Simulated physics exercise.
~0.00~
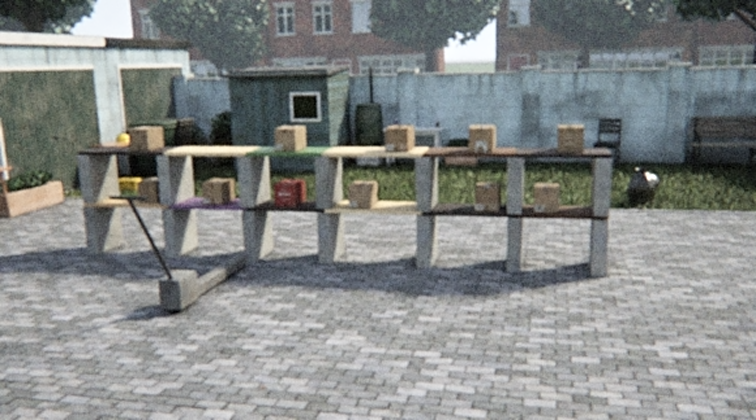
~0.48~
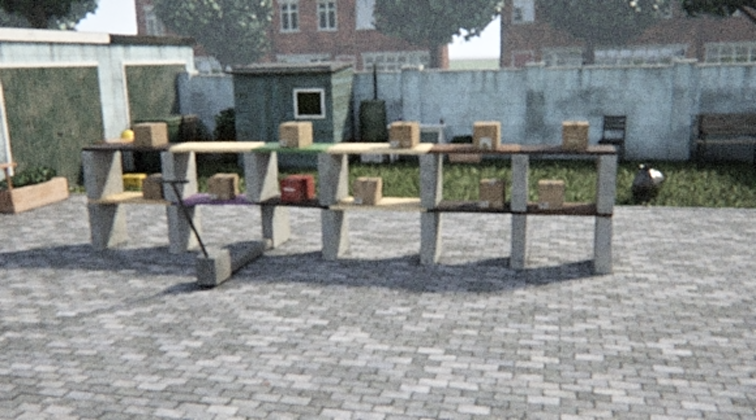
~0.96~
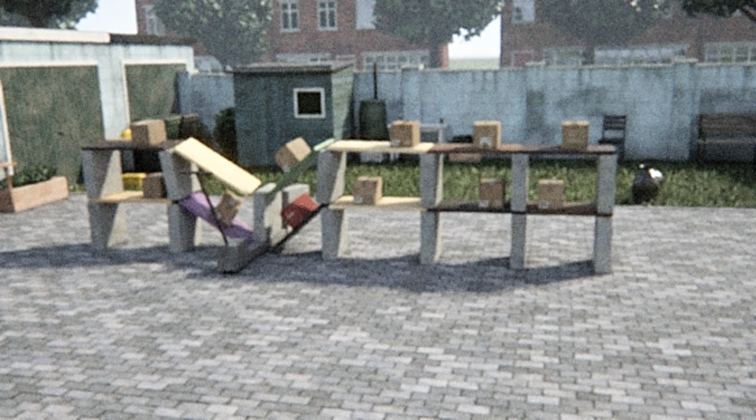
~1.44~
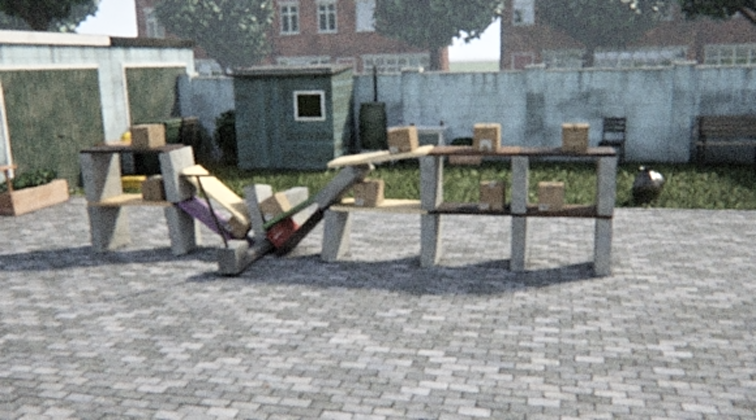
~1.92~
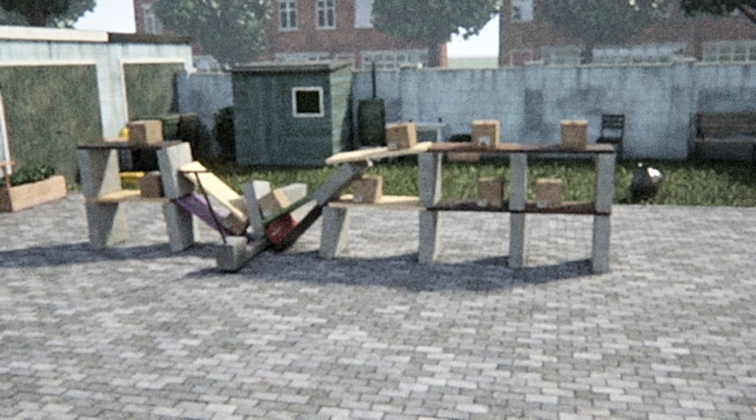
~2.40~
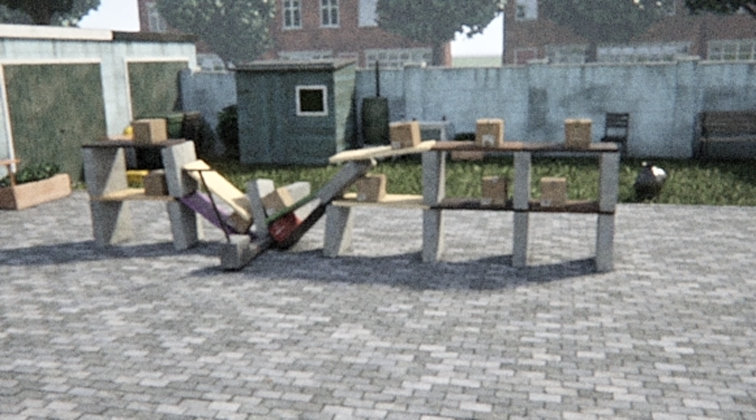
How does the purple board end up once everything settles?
The purple board falls. It ends up tipped steeply down to the right, in the collapsed section of the shelf.
A long two-tier shelf partly collapses as a jack slides into it, leaving both ends standing.
